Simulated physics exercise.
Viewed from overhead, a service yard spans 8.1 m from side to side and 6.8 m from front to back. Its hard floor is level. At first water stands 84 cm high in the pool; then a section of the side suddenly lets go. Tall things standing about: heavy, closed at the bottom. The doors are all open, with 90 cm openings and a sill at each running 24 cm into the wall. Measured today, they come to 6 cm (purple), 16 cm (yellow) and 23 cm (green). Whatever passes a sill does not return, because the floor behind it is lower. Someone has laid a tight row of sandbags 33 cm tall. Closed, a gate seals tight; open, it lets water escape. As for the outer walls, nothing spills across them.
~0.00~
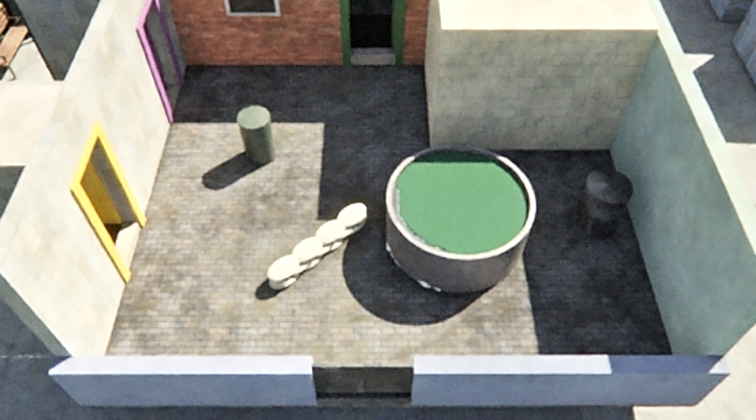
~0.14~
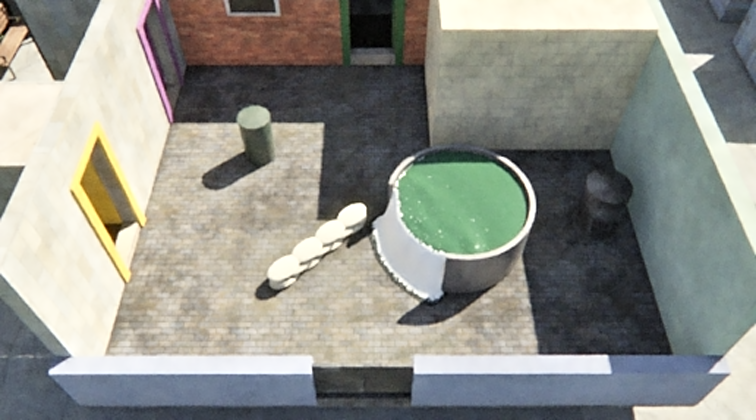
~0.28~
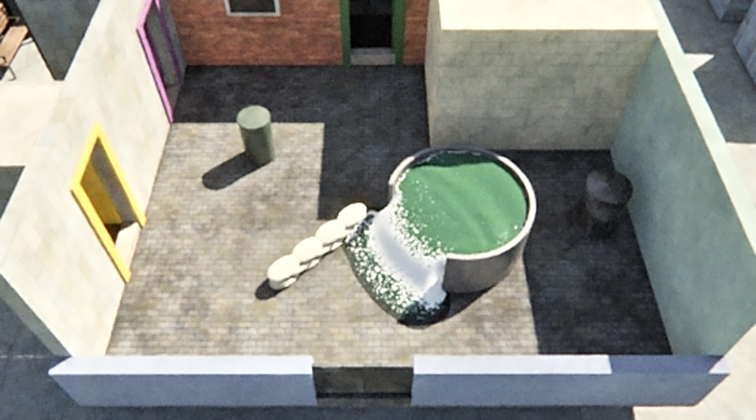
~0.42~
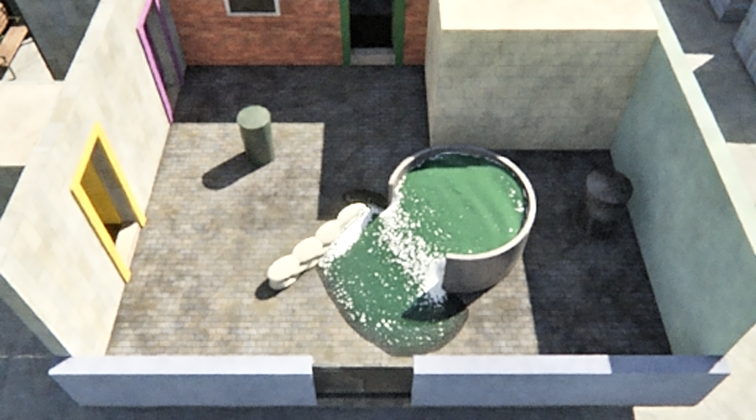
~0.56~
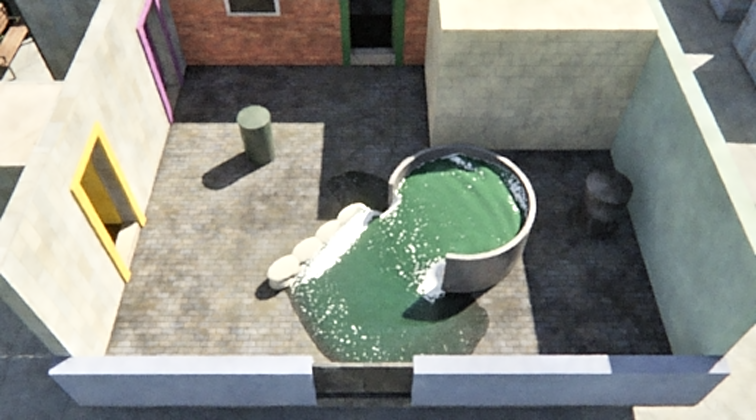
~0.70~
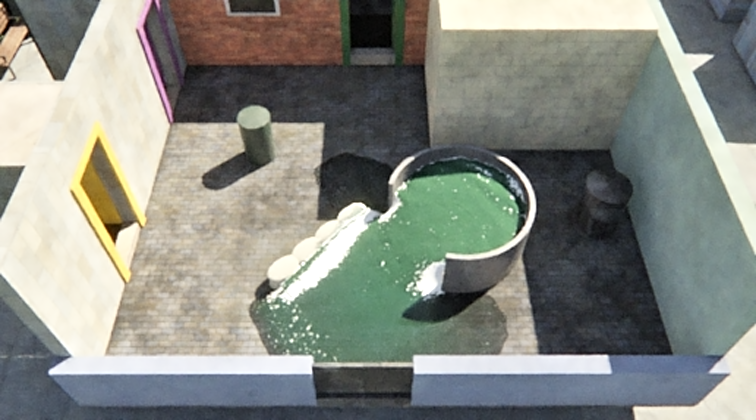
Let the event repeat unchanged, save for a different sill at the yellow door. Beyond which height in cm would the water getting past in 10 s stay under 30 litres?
I would say 10.5 cm.
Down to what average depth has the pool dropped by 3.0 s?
The mean depth is about 21 cm.
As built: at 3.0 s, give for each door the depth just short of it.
Door depths (cm): Purple = 0, yellow = 17, green = 0.
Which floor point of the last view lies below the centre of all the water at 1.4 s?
The balance point sits at roughly (387, 274).
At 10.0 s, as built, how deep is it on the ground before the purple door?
Depth: Near 9.5 cm.
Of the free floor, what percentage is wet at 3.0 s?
Some 45 in a hundred.
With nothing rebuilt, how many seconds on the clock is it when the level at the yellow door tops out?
At about 3.4 s.
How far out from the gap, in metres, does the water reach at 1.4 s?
Roughly 4.6 m from the gap.
After 1.4 s water covers 25 % of the floor, deepest (56 cm) near (254, 382); it has not reached the yellow door.
After 3.0 s water covers 45 % of the floor, deepest (42 cm) near (98, 382); 17 cm at the yellow door, 0 litres in over its 16 cm sill.
After 10.0 s water covers 100 % of the floor, deepest (14 cm) near (424, 183); 6 cm at the yellow door, 4 litres in over its 16 cm sill.
At the yellow door as built, the water arrived by 2.0 s and peaked near 18 cm at 3.4 s.
Run again over the same 10 s with other heights there, 44 litres in over 9 cm, 18 litres over 12 cm. The limit of 30 litres is kept from about 10.5 cm up.
